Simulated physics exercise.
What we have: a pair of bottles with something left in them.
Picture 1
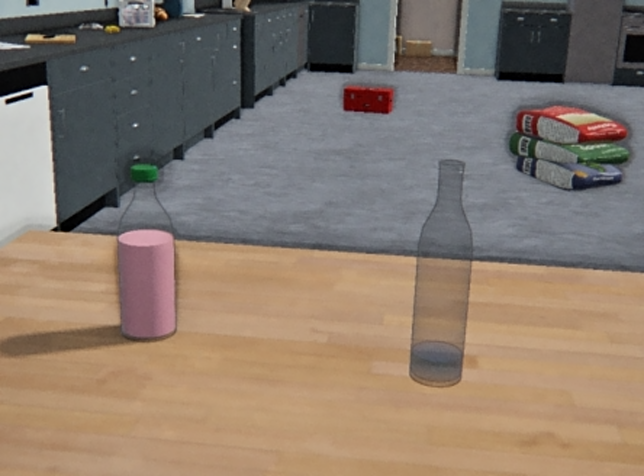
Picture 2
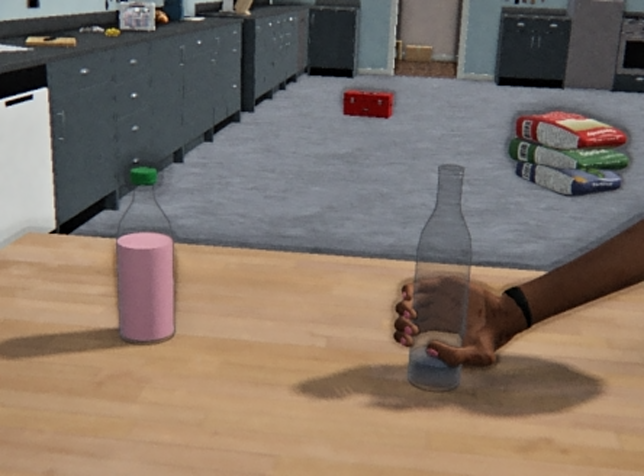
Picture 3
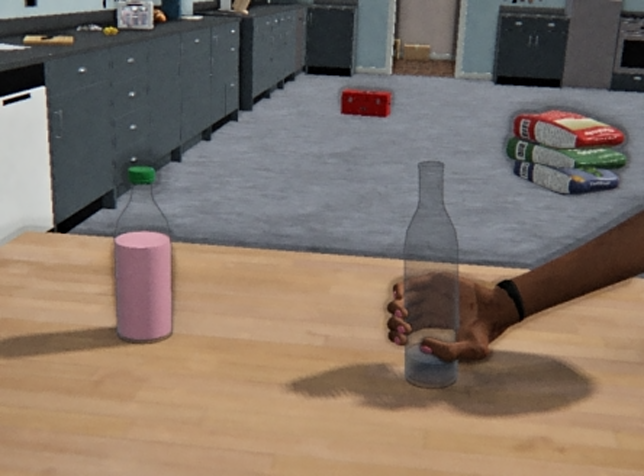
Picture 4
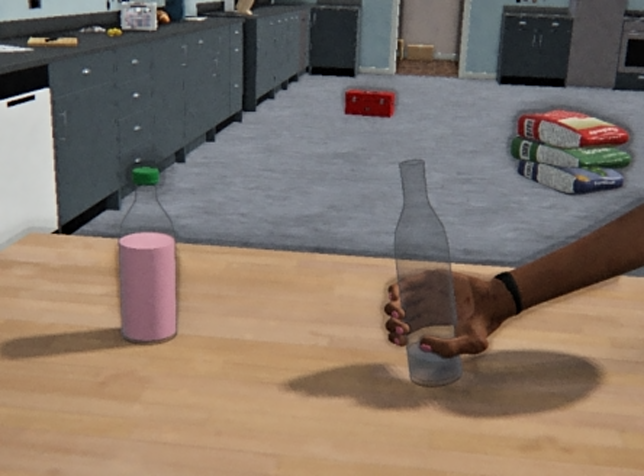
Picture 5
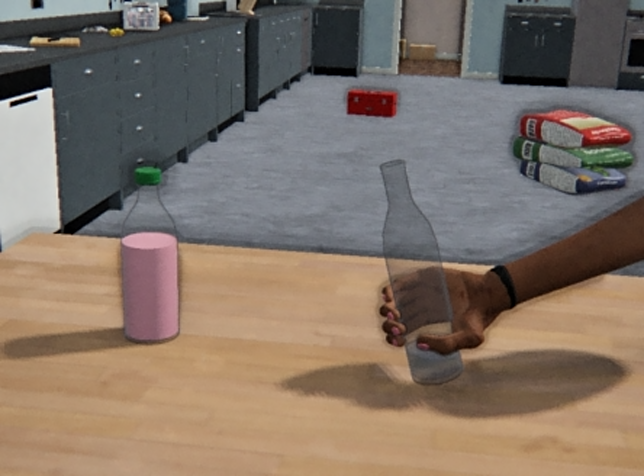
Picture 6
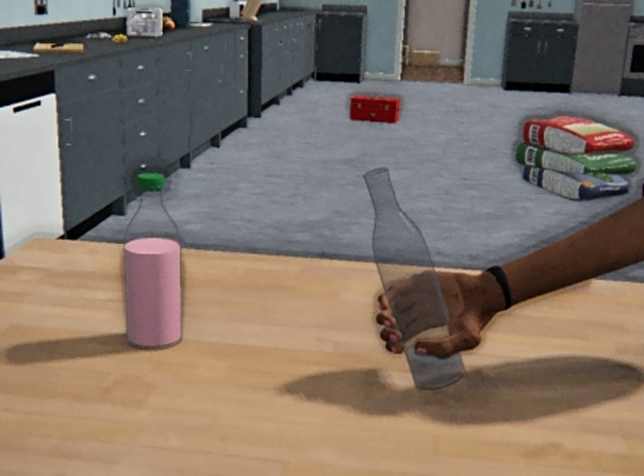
A hand grasps the clear bottle on the right and tilts it slightly left.
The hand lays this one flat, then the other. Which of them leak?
The left one stays dry and the right one stays dry.
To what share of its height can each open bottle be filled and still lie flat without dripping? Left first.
About 24 and 22 per cent.
A moment on, the right bottle is nearly down; right bottle, all still inside.
Further on, the right bottle lies flat; right bottle, all still inside.
When it is over, both lie flat; right bottle, all still inside; left bottle, all still inside.
